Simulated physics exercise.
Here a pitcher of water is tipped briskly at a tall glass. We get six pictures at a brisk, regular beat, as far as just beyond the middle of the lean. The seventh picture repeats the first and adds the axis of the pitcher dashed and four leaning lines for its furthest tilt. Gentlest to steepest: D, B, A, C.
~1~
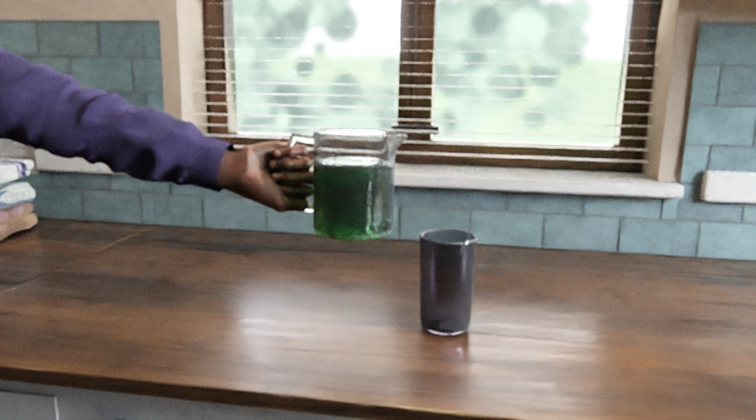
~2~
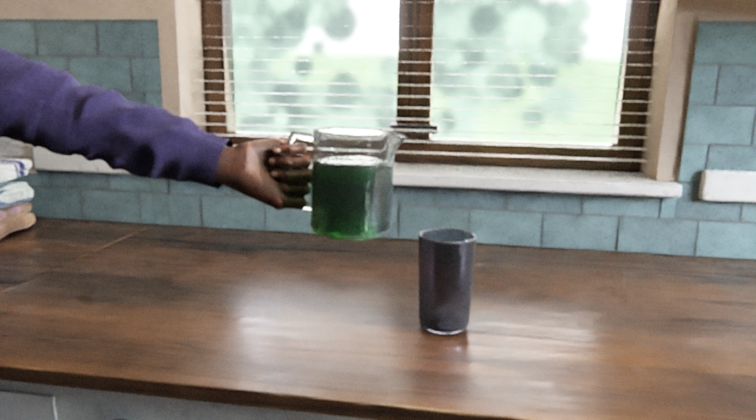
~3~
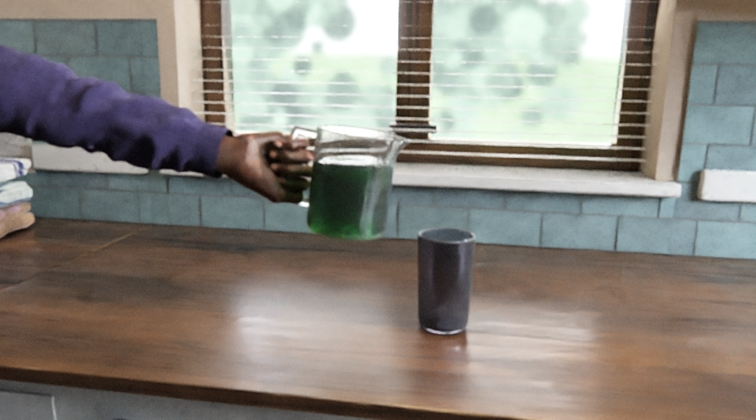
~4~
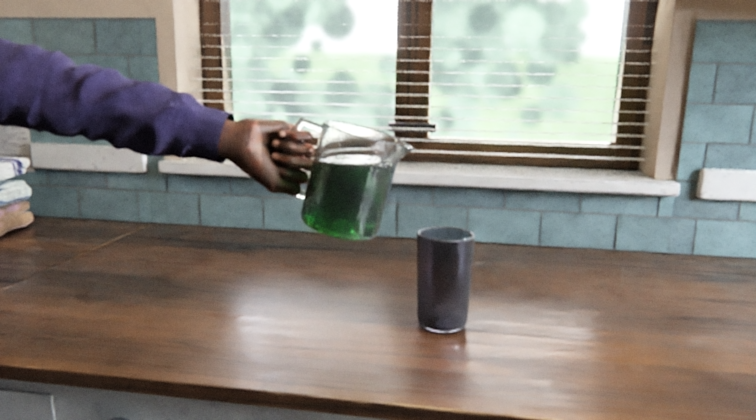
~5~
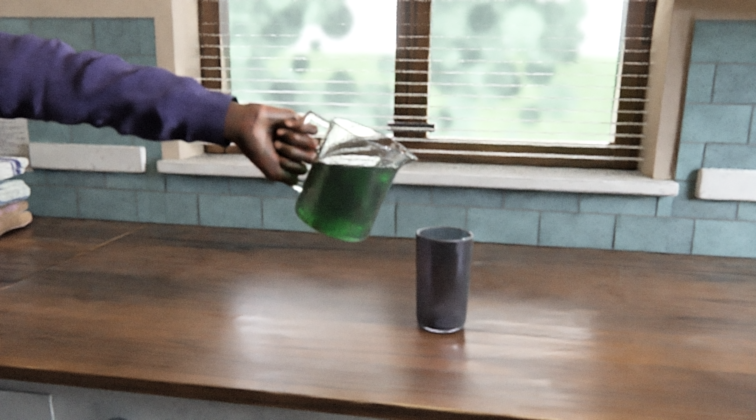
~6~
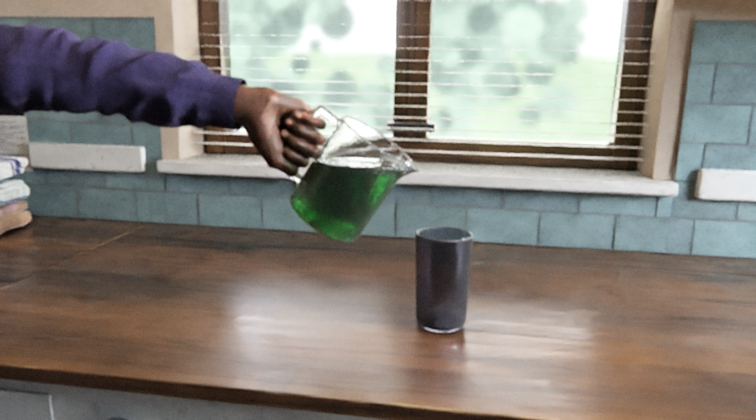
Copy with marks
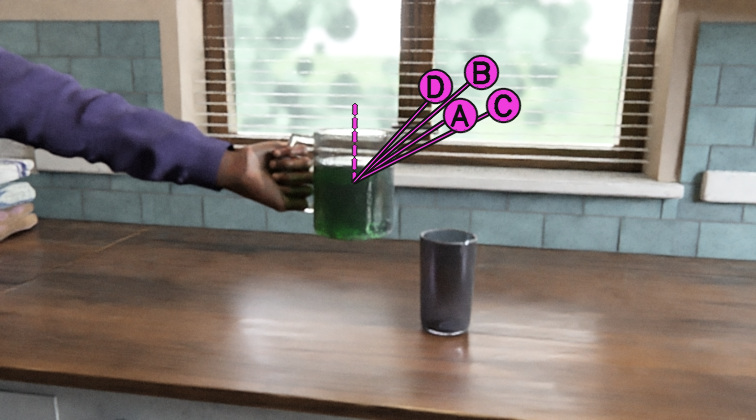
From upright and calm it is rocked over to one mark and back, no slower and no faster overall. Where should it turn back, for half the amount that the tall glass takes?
C is best.
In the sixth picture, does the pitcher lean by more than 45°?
No.
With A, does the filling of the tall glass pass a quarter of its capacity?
Yes, clearly.
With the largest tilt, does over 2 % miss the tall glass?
No.
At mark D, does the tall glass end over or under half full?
Under half.
In magenta, A at (443, 122); B at (468, 83); C at (488, 113); D at (427, 102).
With A, the tall glass ends with about 31 % of what it can hold.
With B, the tall glass ends with about 17 % of what it can hold.
With C, the tall glass ends with about 49 % of what it can hold.
With D, the tall glass ends with about 8 % of what it can hold.
